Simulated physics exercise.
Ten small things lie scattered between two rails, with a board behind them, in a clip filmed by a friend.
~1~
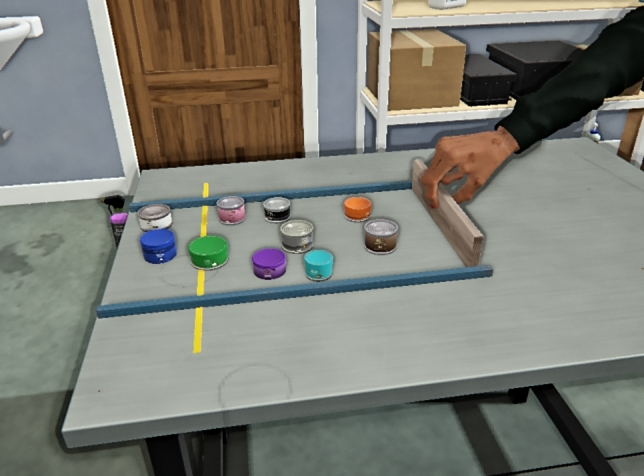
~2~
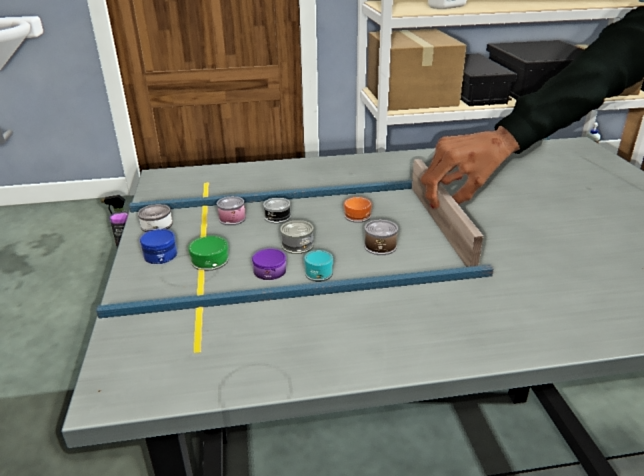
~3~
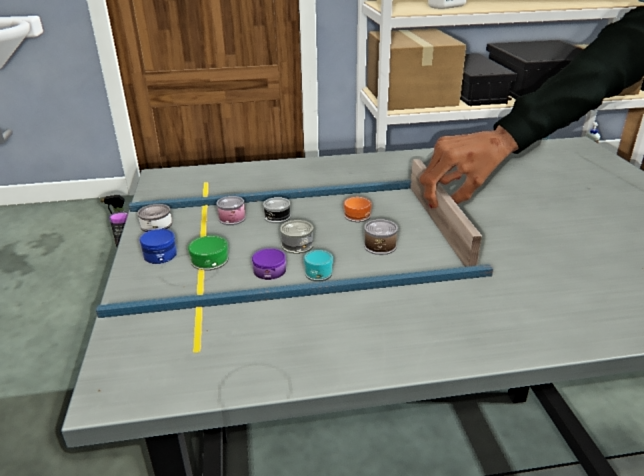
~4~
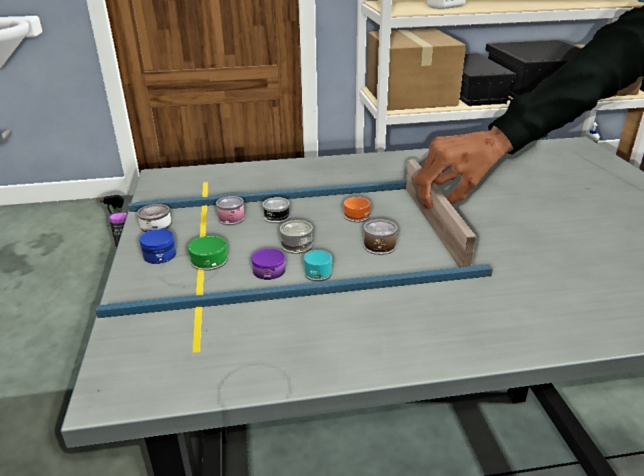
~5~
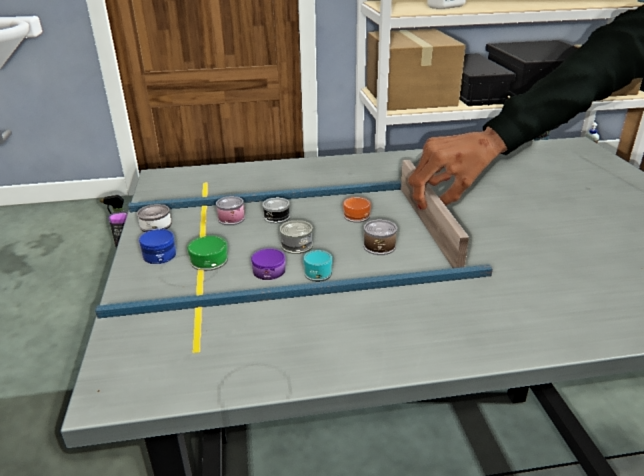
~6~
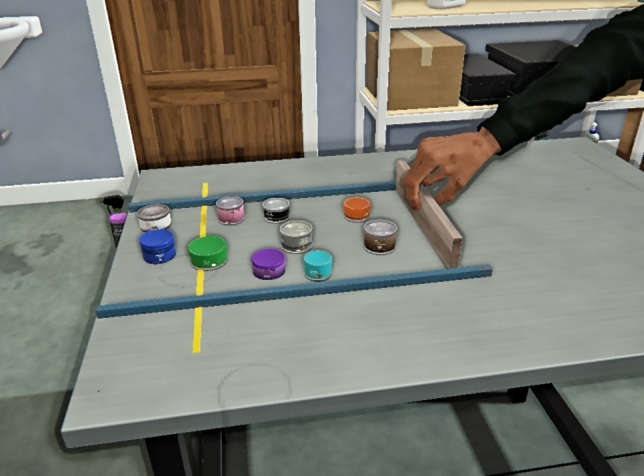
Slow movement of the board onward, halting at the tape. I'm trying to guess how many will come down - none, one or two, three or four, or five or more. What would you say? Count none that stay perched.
I predict not one will slip off.
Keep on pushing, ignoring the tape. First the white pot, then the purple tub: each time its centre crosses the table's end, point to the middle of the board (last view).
First it's close to (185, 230), next close to (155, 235).
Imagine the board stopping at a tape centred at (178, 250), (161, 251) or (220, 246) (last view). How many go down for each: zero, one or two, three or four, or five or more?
Taking them in turn, one to two; just one or two; no fall at all.
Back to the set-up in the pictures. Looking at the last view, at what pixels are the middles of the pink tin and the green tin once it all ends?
They finish at roughly (166, 219) and (150, 256) respectively.
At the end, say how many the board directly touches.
The figure is 5.
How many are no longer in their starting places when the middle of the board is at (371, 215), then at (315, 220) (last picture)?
In order, the tallies are 2 and 5.
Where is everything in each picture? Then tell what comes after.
The first picture shows white pot (155, 218); blue tub (159, 247); green tin (209, 253); board (442, 209); tape (203, 248).
The second picture shows blue tub (159, 247); board (442, 209).
The third picture shows green tin (209, 253); black tin (277, 210).
The fourth picture shows white pot (155, 218); grey pot (297, 237).
The fifth picture shows blue tub (158, 247); brown tin (380, 237).
The sixth picture shows white pot (155, 219); blue tub (158, 247); green tin (208, 253); board (424, 210); tape (202, 248).
Soon after, none off yet; white pot at rest near (155, 219); blue tub at rest near (158, 247); green tin at rest near (208, 253).
Then, none off yet; white pot at rest near (155, 219); blue tub at rest near (158, 247); green tin moved a little near (192, 254).
At rest, the number that fall off is zero.
